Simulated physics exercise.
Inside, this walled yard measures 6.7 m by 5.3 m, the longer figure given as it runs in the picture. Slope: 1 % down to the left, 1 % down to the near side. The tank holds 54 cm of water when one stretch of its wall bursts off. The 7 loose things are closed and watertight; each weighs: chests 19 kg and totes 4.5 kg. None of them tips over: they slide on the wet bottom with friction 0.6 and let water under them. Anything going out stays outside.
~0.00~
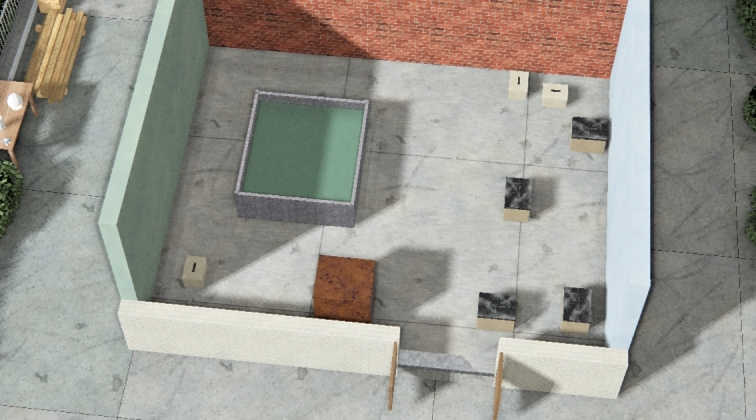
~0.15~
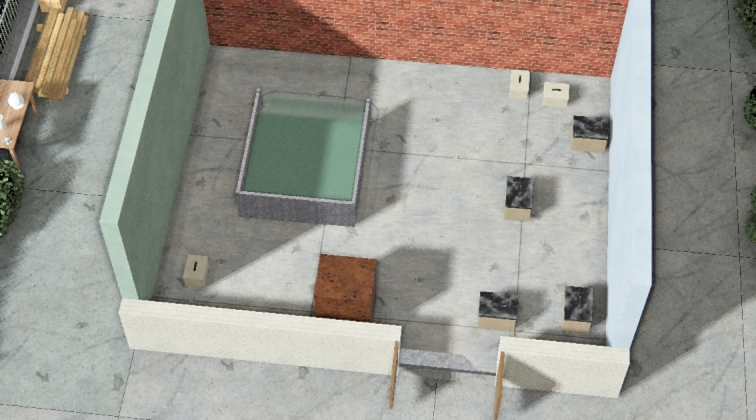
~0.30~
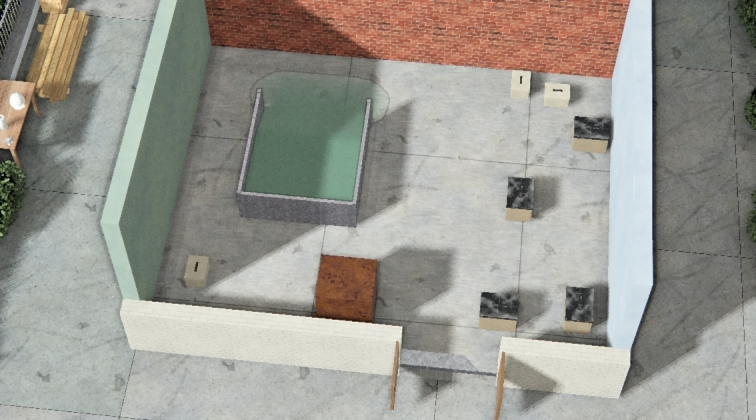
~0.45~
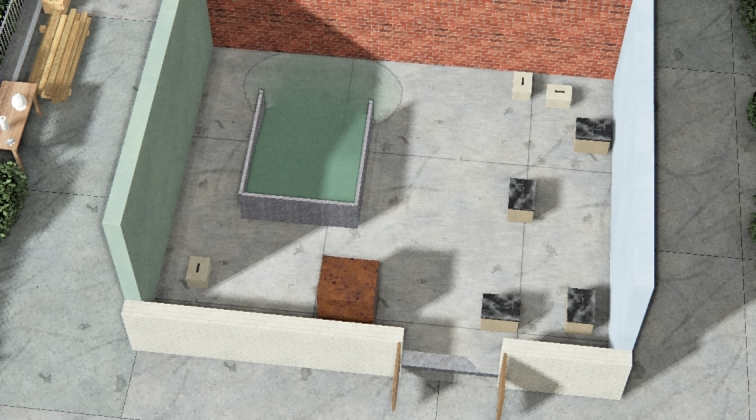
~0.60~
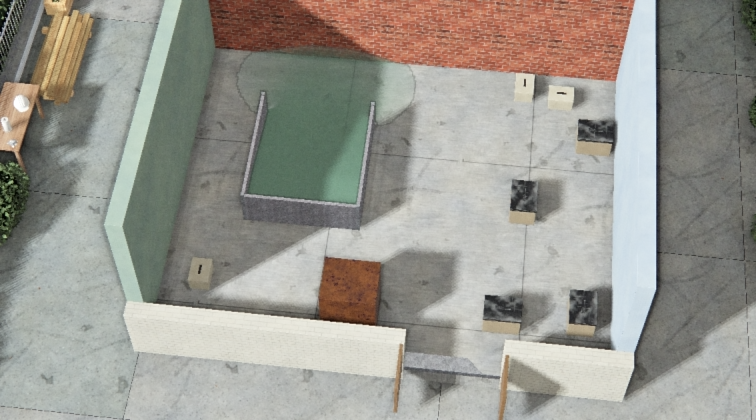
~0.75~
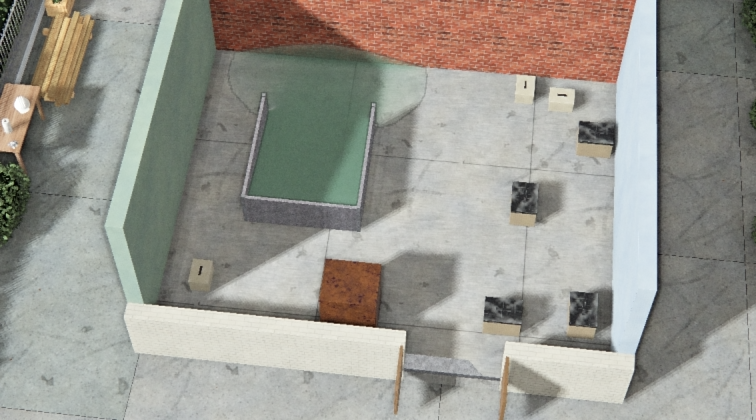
Green water slips out through the open far side of a grey-walled tank and spreads in a thin, widening, rounded sheet toward the brick wall of a yard seen from high above. Pale walls enclose the other sides, with black-topped boxes at right, small cream boxes near the edges and a rust-brown square in front. The boxes stay put while the view shifts very slightly.
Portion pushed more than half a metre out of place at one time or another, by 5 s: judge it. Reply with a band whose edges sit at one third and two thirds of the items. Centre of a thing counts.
Band: One third to two thirds.
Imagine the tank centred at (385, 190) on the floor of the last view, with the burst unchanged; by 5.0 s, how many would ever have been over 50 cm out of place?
That gives 4 of them.
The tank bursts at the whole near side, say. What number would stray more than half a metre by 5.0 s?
Then the count would be 1.
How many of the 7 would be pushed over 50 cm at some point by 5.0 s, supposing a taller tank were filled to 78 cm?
With that change, 5 of them.
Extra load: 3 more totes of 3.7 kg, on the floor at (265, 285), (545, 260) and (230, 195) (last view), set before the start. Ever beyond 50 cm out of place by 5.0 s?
Note, in sequence: Under threshold; under threshold; over threshold.
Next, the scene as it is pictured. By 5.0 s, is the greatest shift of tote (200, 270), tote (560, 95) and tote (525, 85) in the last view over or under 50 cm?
Result, in order: Overshooting / overshooting / overshooting.
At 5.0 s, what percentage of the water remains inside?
Some 100 per cent remains.
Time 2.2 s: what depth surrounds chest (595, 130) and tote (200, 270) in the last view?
About 0 and 0 cm.
After 1.1 s 0 of 7 are over 50 cm from their spots; 0 afloat.
After 2.2 s 0 of 7 are over 50 cm from their spots; 0 afloat.
After 3.5 s 2 of 7 are over 50 cm from their spots; 2 afloat.
After 5.0 s 4 of 7 are over 50 cm from their spots, and 4 have been at some point; 3 afloat.
